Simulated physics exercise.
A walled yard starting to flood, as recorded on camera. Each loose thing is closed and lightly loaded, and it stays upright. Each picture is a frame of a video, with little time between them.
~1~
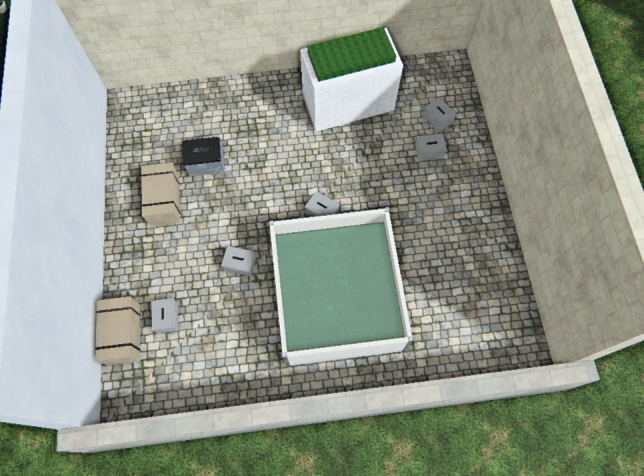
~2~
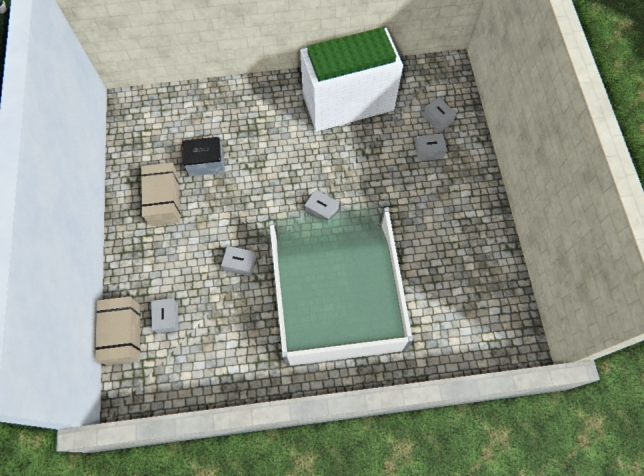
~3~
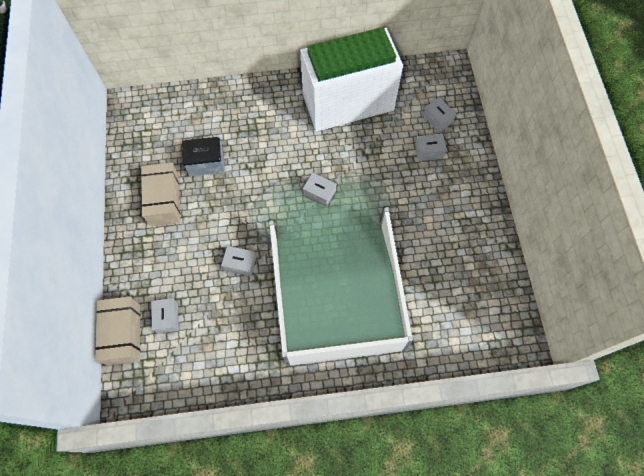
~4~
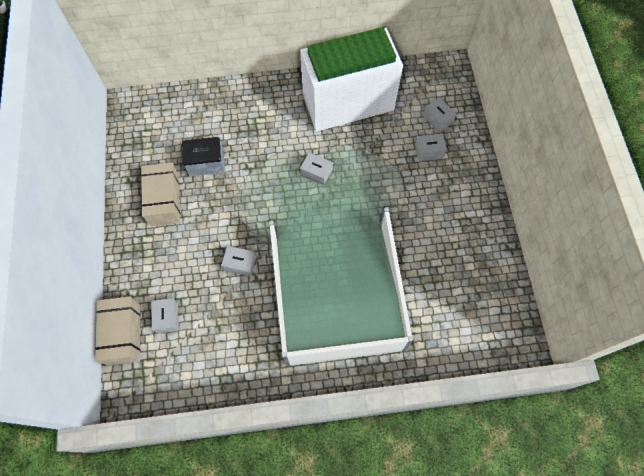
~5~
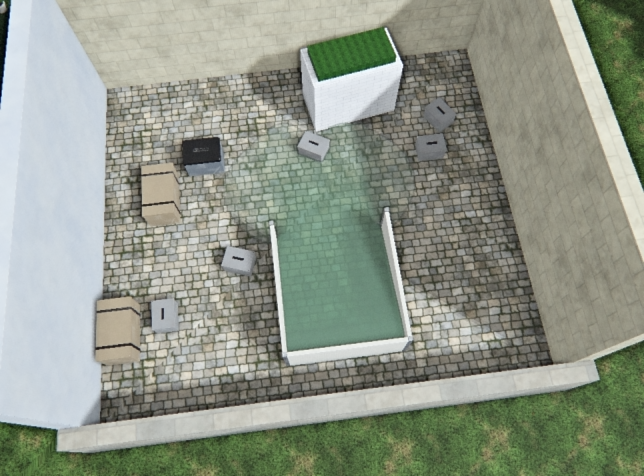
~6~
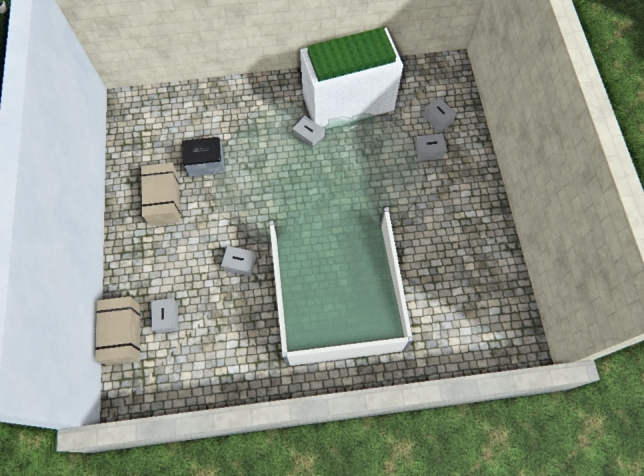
Small grey box sliding across cobbled yard toward a white grass-topped block as green water spreads from an open-ended white pool.
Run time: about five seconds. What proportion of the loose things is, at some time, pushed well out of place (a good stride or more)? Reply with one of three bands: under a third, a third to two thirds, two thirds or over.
A third to two thirds.
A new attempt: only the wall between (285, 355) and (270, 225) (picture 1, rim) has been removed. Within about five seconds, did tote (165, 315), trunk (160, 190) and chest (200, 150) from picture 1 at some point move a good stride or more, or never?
Travels that far, travels that far, falls short.
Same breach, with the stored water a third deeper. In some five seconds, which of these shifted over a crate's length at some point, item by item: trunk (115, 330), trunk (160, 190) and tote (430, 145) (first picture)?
Well, in sequence: Carried that far, carried that far, carried that far.
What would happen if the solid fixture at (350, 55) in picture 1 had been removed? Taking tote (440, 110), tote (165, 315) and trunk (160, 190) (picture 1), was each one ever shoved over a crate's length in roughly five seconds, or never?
Listed order result: Knocked clear / hardly budged / knocked clear.
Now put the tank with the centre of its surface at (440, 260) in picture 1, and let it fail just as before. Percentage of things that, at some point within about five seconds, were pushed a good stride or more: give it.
I reckon around 20 percent of them.
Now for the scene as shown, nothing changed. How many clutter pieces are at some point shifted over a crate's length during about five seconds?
I make it 4 of them.
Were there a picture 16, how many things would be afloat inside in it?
So that is 1.
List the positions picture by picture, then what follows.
In the first picture, a tote at (322, 206), on the bottom; a tote at (163, 314), on the bottom; 0 of 8 have shifted.
In the second picture, a tote at (322, 204), on the bottom; a tote at (163, 314), on the bottom; 0 of 8 have shifted.
In the third picture, a tote at (320, 186), on the bottom, close to its start; a tote at (163, 314) rests on the ground; 1 of 8 have shifted.
In the fourth picture, a tote at (317, 165) rests on the ground, a stride from its start; a tote at (163, 314) rests on the ground; 1 of 8 have shifted.
In the fifth picture, a tote at (314, 143) rests on the ground, a stride from its start; a tote at (163, 314) rests on the ground; 1 of 8 have shifted.
In the sixth picture, a tote at (309, 129), on the bottom, a stride from its start; a tote at (163, 314) rests on the ground; 1 of 8 have shifted.
A moment on, 1 of 8 are well off their spots; 1 afloat.
Next, 2 of 8 are well off their spots; 1 afloat.
Later, 3 of 8 are well off their spots; 3 afloat.
In the end, 4 of 8 are well off their spots, and 4 have been at some point; 3 afloat.
